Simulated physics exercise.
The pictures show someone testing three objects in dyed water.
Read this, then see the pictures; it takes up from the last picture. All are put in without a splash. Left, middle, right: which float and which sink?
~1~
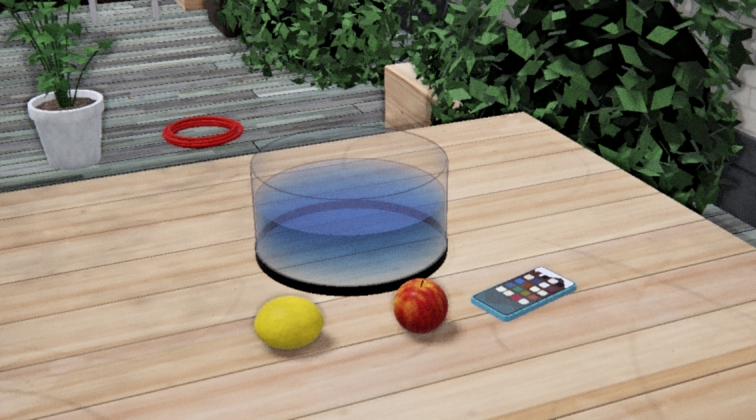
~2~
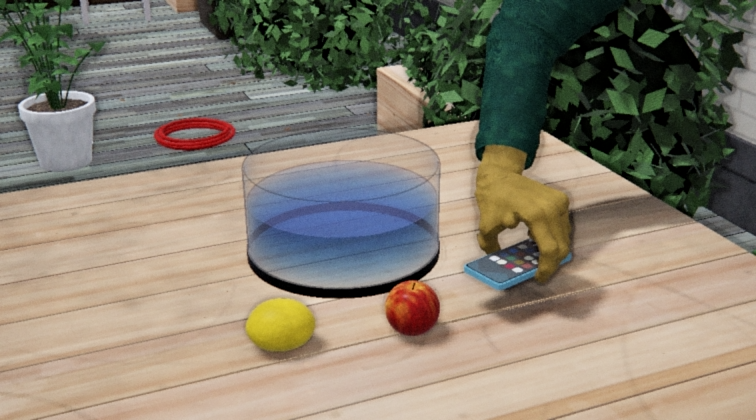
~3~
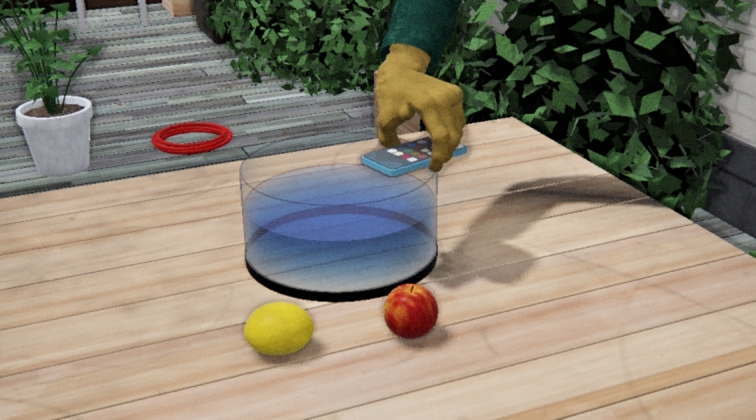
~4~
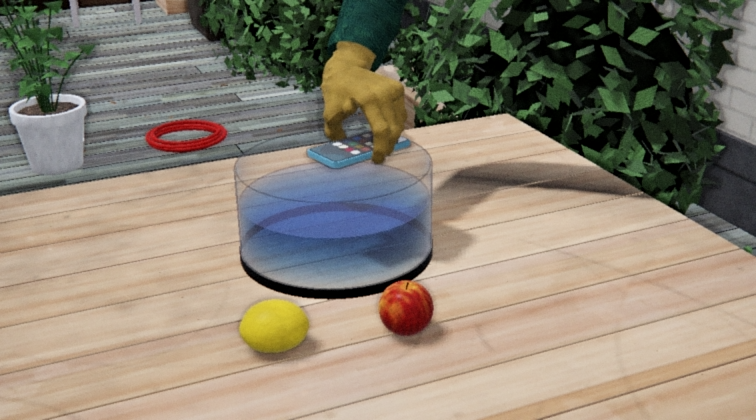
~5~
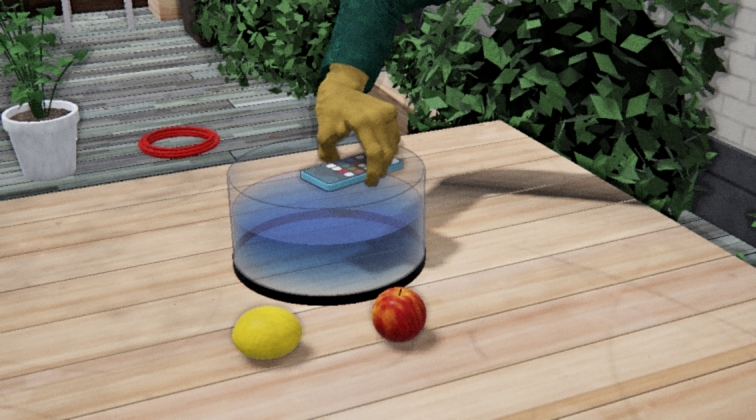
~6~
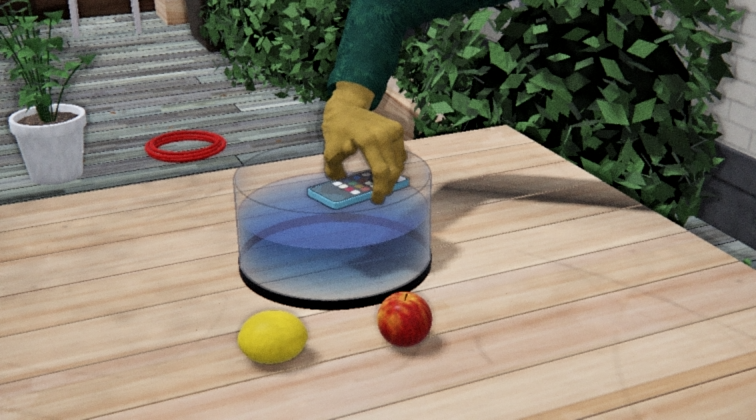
Starting at the left, it rides the liquid, then it rides the liquid, then it drops under.
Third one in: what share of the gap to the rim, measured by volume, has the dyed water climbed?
I'd put it near 14 per cent.
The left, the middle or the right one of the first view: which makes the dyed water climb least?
My answer is the rightmost piece.
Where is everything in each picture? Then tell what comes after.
The first picture shows the row from the left; lemon (289, 323); apple (421, 306); phone (525, 293).
The second picture shows a hand picks up the phone; phone (518, 262); apple (413, 308).
In the third picture, it is carried over; phone (415, 154); lemon (279, 329).
In the fourth picture, it is above the big bowl; phone (359, 148); apple (407, 308).
The fifth picture shows it comes down; phone (353, 169); lemon (267, 333).
In the sixth picture, it is just over the surface; lemon (273, 337); apple (405, 319); phone (359, 187).
Soon after, the phone goes to the bottom.
Later, the apple floats.
In the end, the lemon floats; afloat, lemon and apple.
